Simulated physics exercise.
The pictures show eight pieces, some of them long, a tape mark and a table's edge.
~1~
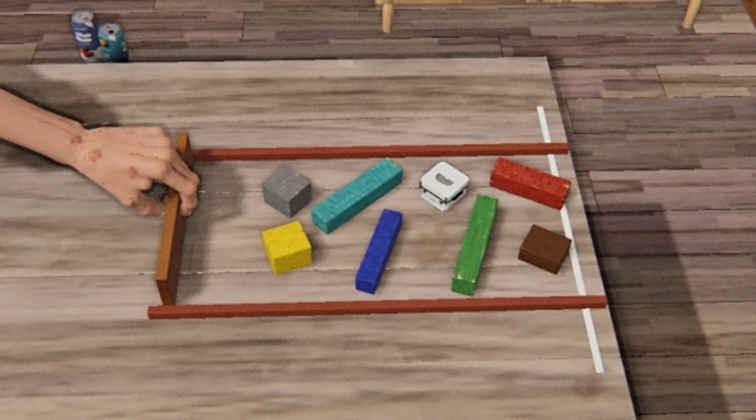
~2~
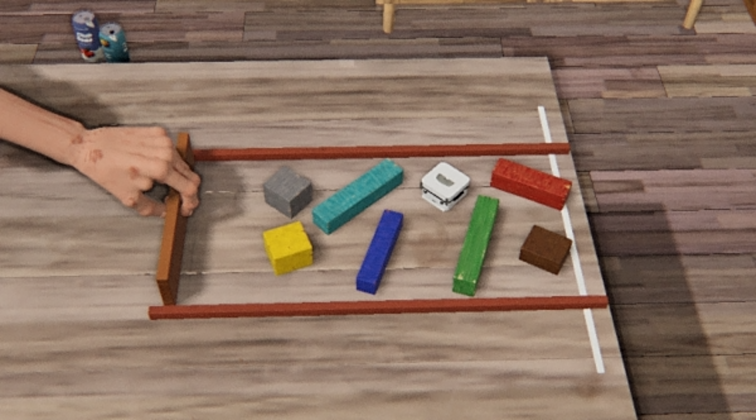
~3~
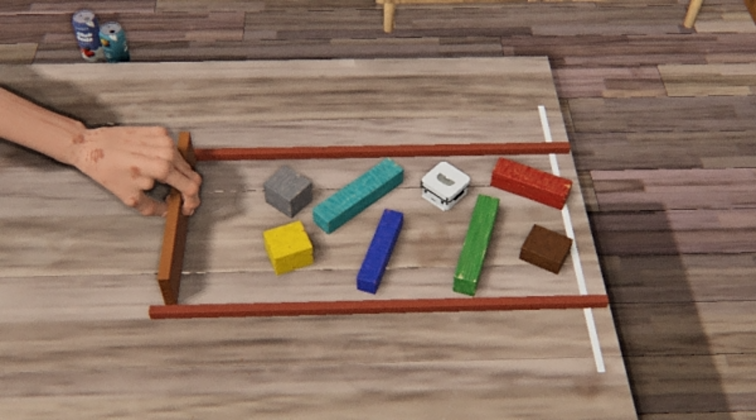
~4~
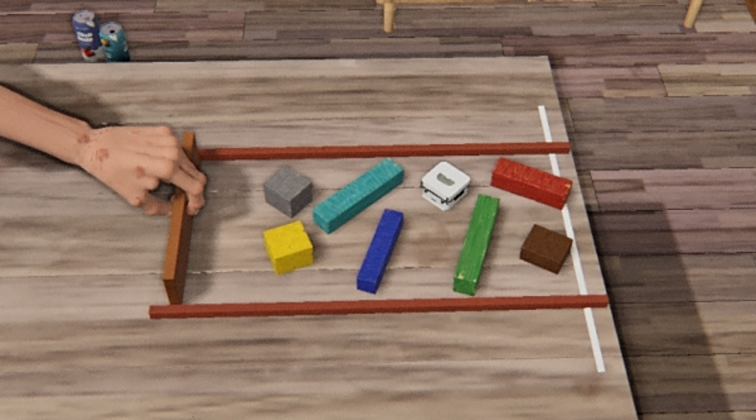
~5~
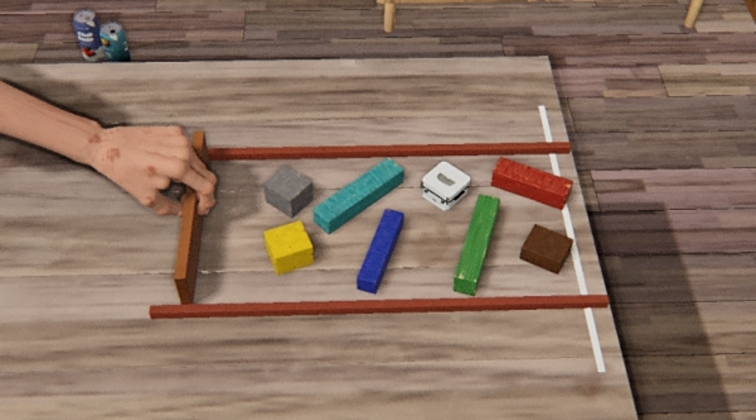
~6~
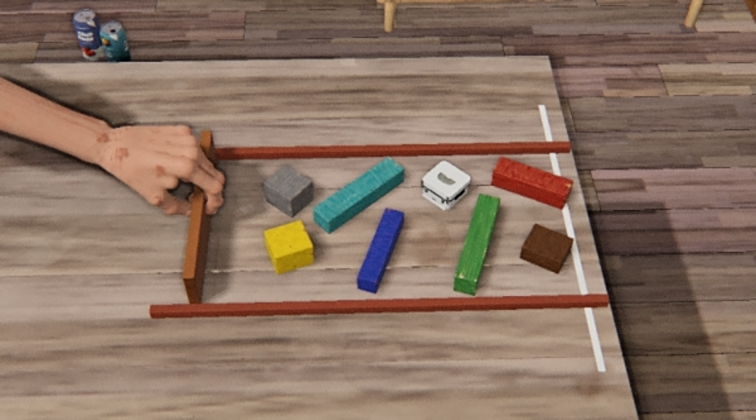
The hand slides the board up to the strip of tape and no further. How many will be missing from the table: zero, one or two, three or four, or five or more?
The number that fall off is five or more.
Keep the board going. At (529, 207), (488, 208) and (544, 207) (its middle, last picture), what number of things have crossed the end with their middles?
Place by place, 4, 2 and 6.
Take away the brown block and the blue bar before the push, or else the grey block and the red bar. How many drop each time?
Fallen: 4, and 4 in the other try.
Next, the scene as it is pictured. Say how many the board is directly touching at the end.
The number is 2.
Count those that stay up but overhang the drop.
Overhanging: 2.
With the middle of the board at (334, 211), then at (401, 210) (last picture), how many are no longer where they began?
By then 4, and 6.
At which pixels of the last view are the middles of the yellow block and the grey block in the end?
About (596, 245), and the other about (578, 174).
Soon after, none off yet; brown block at rest near (547, 248); red bar at rest near (532, 183); green bar at rest near (477, 243).
After that, none off yet; brown block displaced about its own width near (573, 250); red bar displaced a little near (557, 181); green bar displaced a little near (538, 248).
In the end, the number that fall off is five or more; gone, turquoise bar, blue bar, white case, green bar, red bar and brown block.
